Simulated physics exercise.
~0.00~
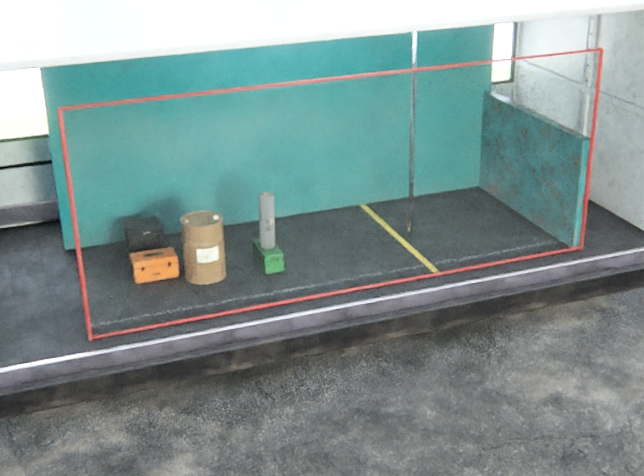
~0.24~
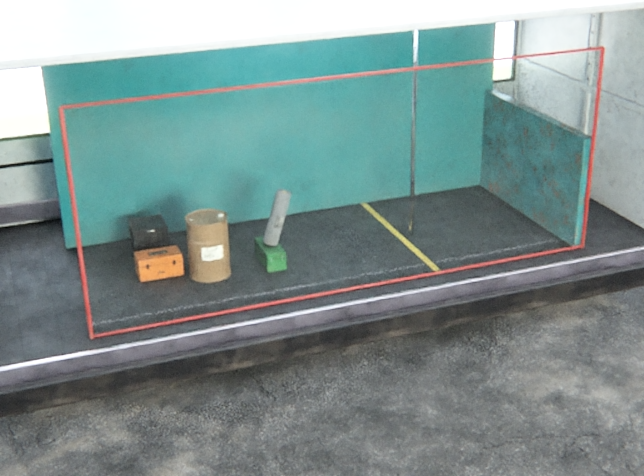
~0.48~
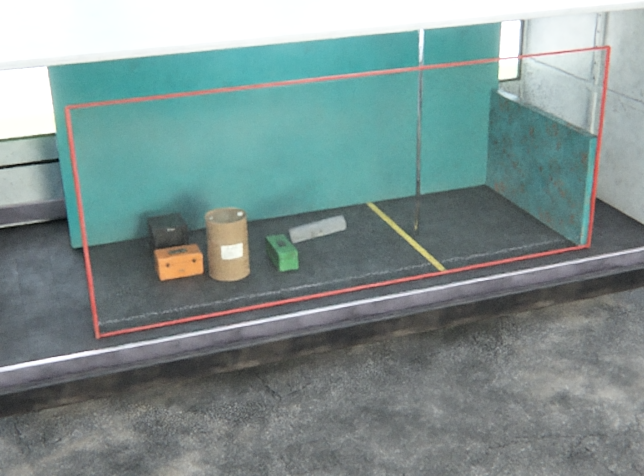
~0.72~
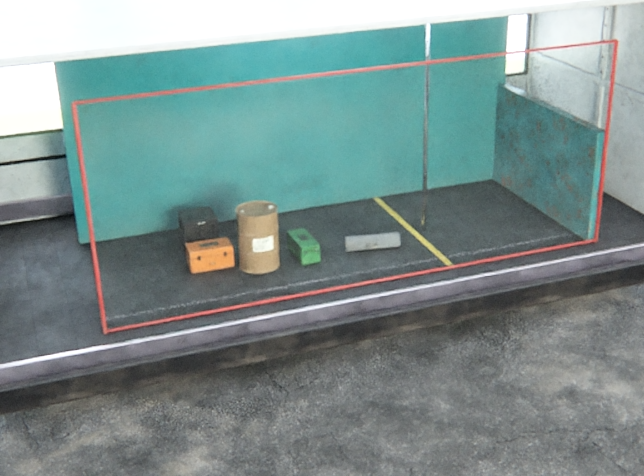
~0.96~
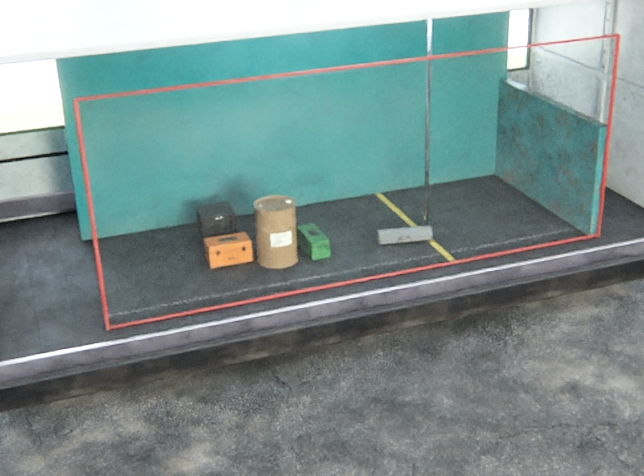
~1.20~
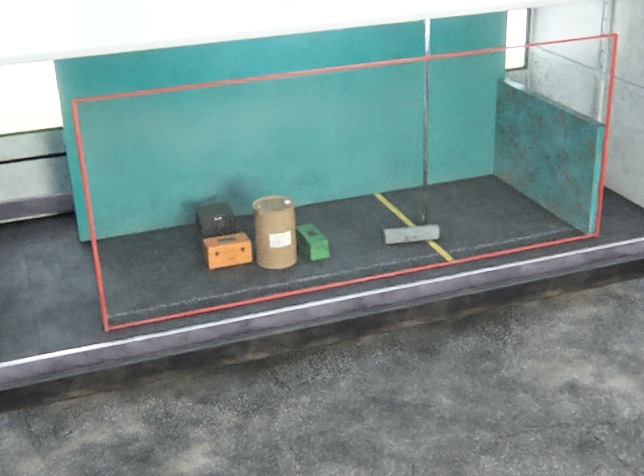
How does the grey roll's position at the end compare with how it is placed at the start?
At the start the grey roll stands upright by the green toolbox, but at the end it lies on its side, farther right by the yellow line.
